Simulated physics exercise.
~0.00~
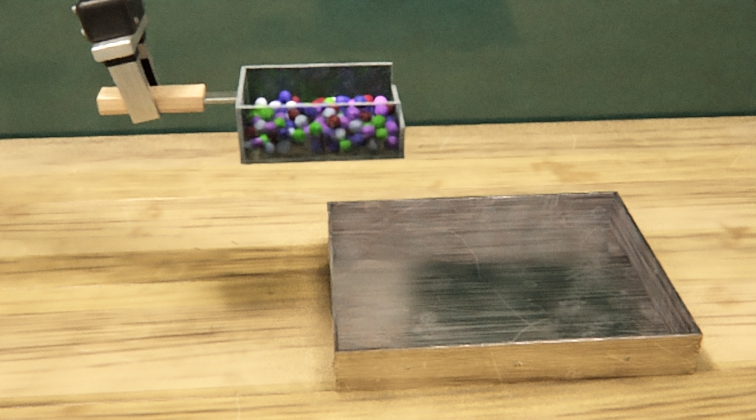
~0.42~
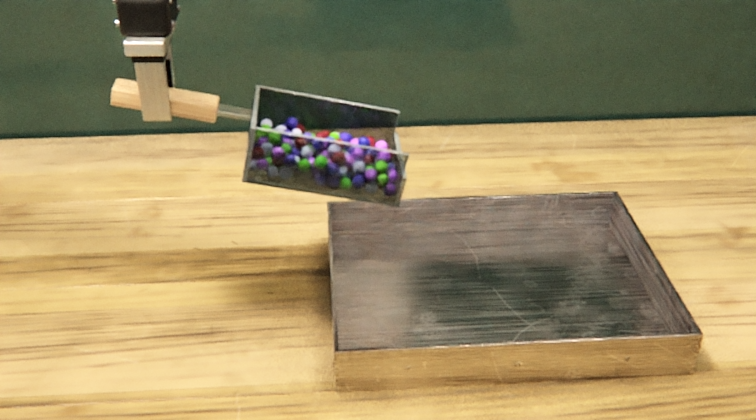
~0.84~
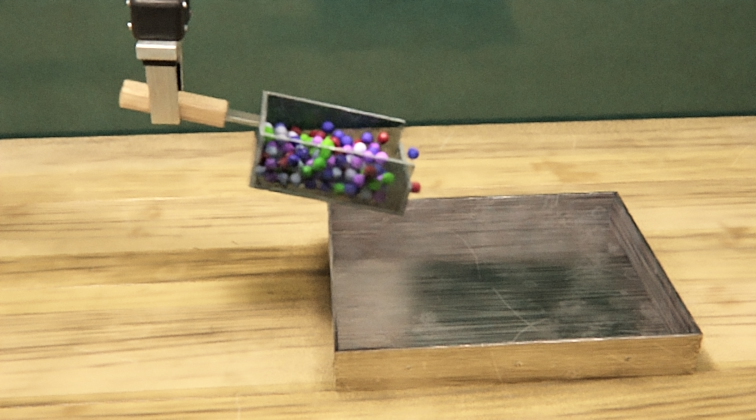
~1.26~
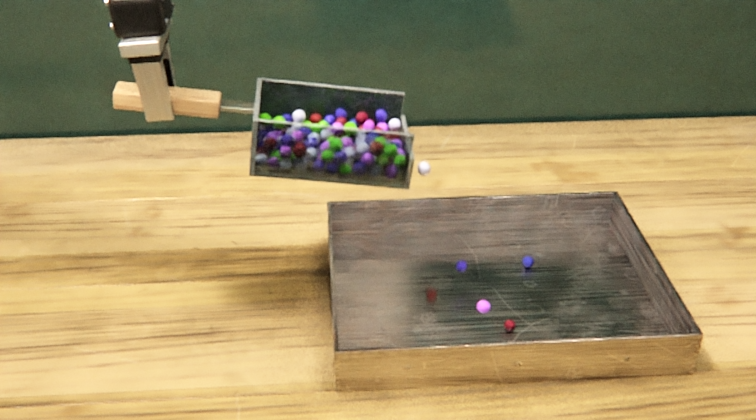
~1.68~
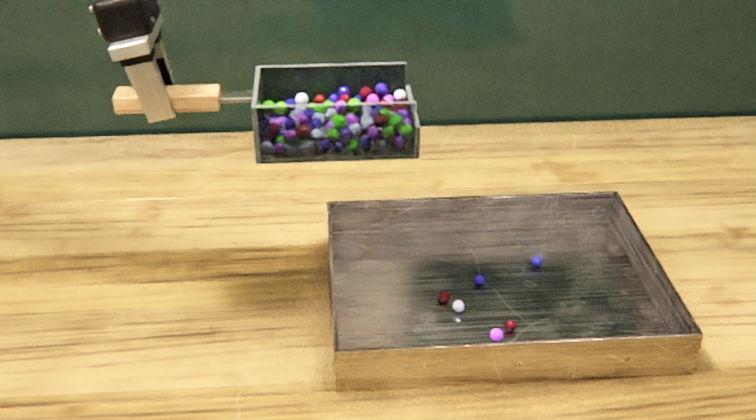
Robot arm tipping a box of colourful round sweets forward over a tray, spilling a few, then levelling it still nearly full.
